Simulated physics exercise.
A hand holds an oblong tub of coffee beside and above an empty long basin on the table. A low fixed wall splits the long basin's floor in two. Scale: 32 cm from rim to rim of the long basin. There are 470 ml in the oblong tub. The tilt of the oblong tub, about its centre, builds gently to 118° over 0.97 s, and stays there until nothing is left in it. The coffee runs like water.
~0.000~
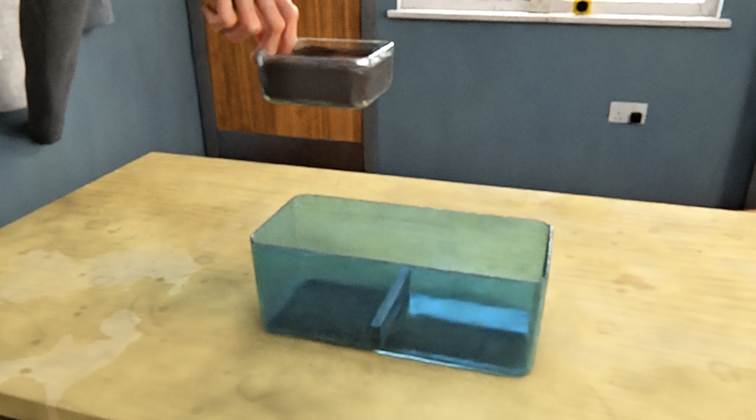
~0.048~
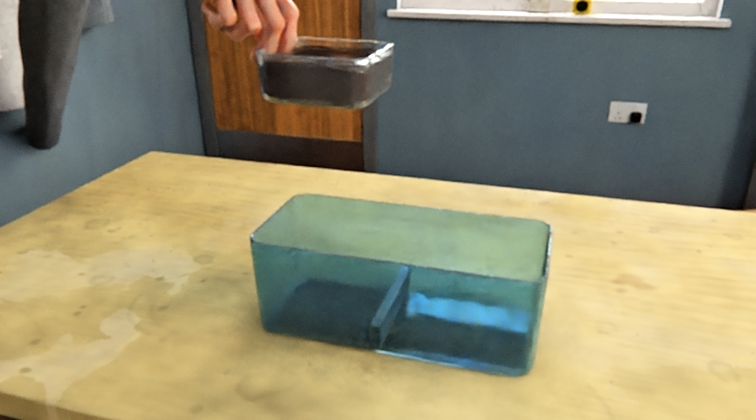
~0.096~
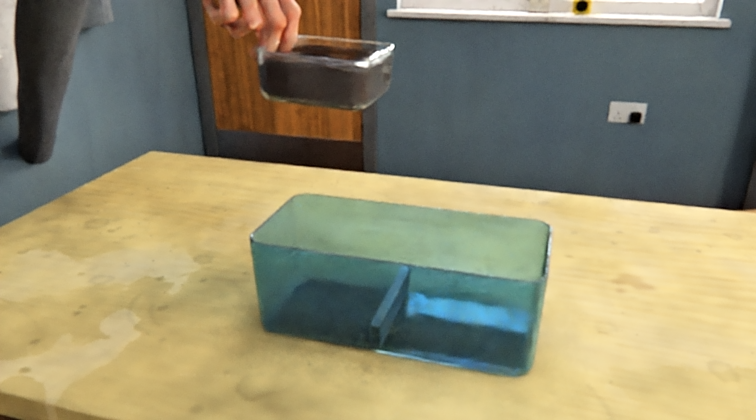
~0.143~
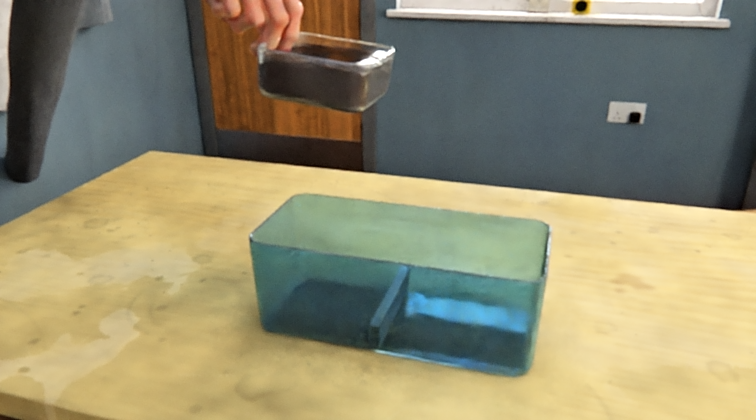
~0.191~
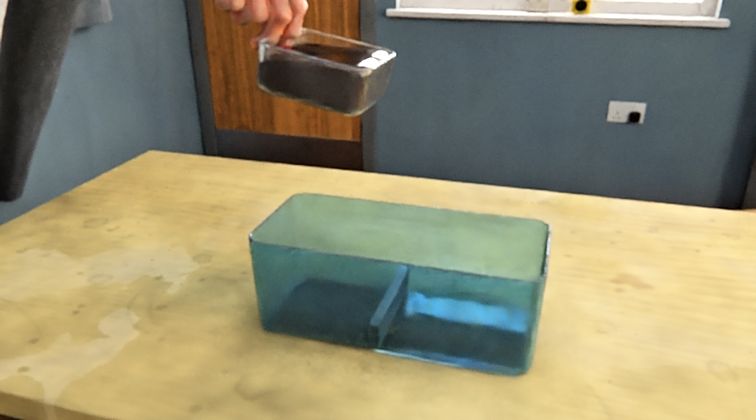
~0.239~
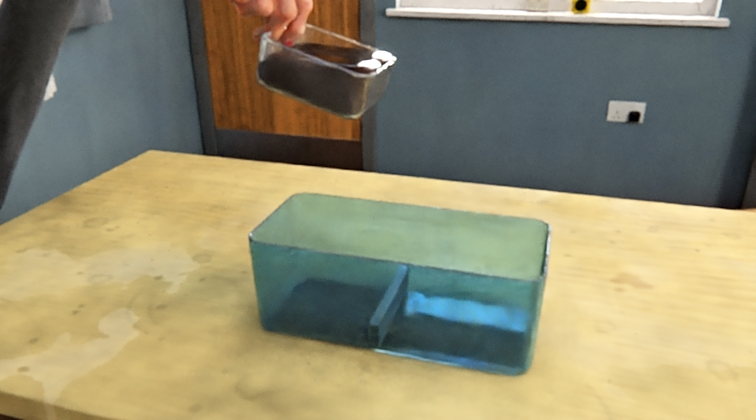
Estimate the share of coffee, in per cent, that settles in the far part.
Roughly 77 per cent is past the wall.
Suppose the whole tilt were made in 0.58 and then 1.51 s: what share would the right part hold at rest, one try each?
In turn about 75 and 80 per cent.
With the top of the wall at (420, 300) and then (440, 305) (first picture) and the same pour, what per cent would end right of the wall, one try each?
First 70, then 55 per cent.
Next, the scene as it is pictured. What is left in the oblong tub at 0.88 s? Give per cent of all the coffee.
Near 1 in a hundred.
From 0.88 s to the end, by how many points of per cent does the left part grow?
Near 6 in a hundred.
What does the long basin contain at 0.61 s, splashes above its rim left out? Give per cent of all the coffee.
Some 30 per cent.
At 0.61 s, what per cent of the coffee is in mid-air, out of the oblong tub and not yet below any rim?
Some 52 per cent.
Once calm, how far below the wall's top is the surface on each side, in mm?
Left about 26 mm, right about 16 mm.
After 0.61 s the tilt is 82° and 18 per cent is still to pour, 0 is left of the wall and 30 right of it.
After 0.88 s the tilt is 115° and 1 per cent is still to pour, 14 is left of the wall and 77 right of it.
After 1.16 s the tilt is 118° and 0 per cent is still to pour, 21 is left of the wall and 77 right of it.
After 1.47 s the tilt is 118° and 0 per cent is still to pour, 21 is left of the wall and 77 right of it.
In the end 21 per cent lies left of the wall, 77 right of it and 2 outside.
